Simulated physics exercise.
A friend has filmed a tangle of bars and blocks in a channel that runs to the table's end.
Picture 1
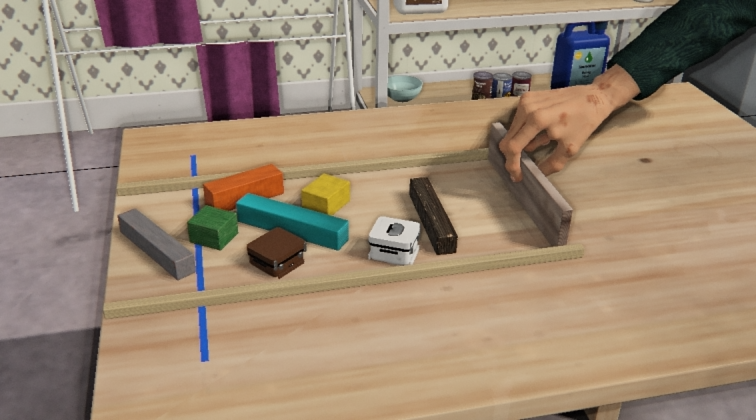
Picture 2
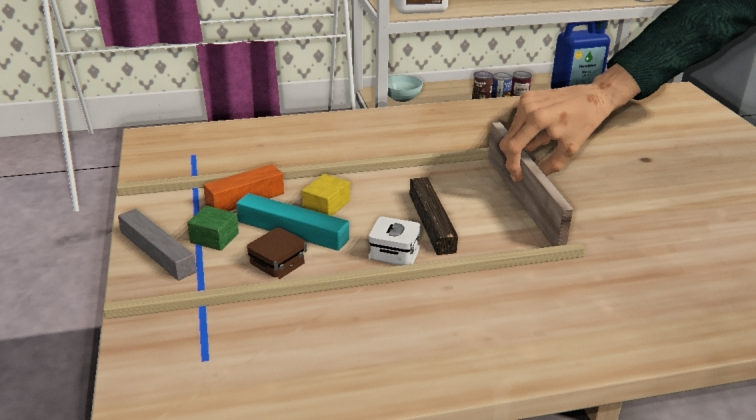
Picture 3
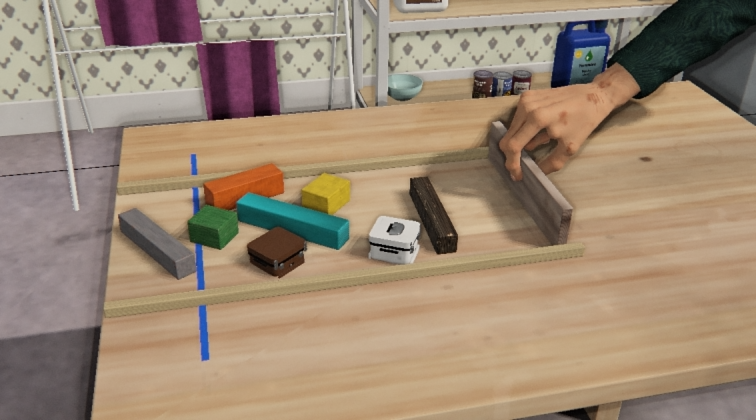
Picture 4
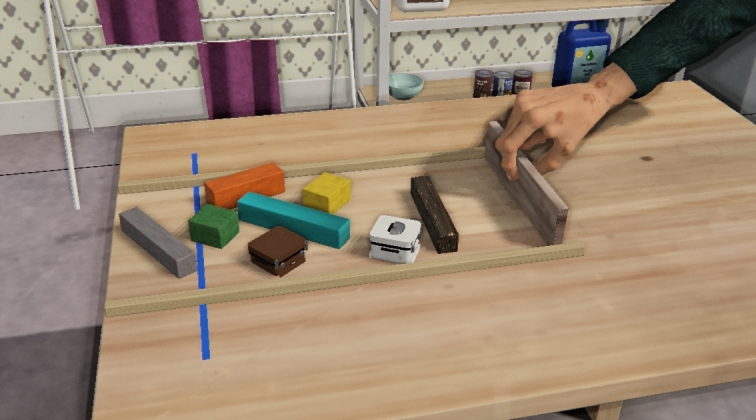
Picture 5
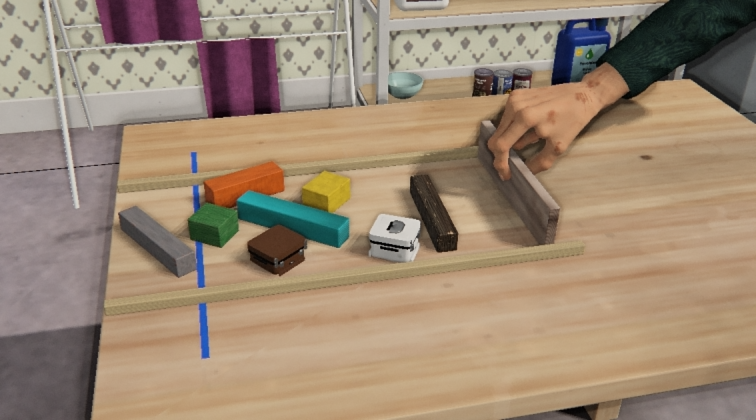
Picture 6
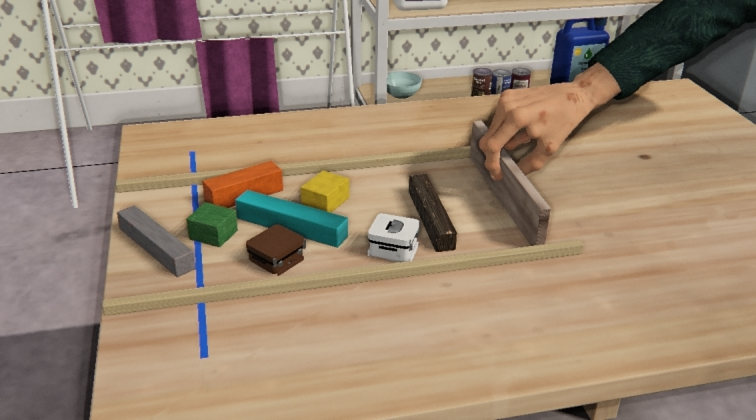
At first, a hand holds a wooden board upright at the right of a channel on a table, with colourful bars and blocks lying still to its left, around a blue tape line. Then the hand slides the board slightly left toward the dark bar, while the other pieces stay in place.
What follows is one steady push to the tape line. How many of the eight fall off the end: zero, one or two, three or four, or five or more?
Outcome: The number that fall off is one or two.
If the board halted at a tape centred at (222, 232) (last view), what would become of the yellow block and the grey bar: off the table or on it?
The yellow block stays on, the grey bar goes over.
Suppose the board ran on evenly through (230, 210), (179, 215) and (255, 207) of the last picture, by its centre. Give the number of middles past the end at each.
Past the end: 1, 3 and 0.
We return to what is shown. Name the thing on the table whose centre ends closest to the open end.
It is the brown case.
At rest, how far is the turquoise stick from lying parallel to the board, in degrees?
Roughly 25° out of line.
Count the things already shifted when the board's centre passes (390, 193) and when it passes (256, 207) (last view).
First 2, then 8.
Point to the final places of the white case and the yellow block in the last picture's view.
First (152, 277), then (158, 208).
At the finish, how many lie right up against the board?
That makes 2.
Soon after, none off yet; grey bar at rest near (155, 240); green block at rest near (212, 224); orange bar at rest near (244, 186).
Then, none off yet; grey bar moved a little near (121, 246); green block moved about its own width near (155, 233); orange bar moved a little near (199, 185).
At rest, the number that fall off is one or two; fallen, green block and grey bar.
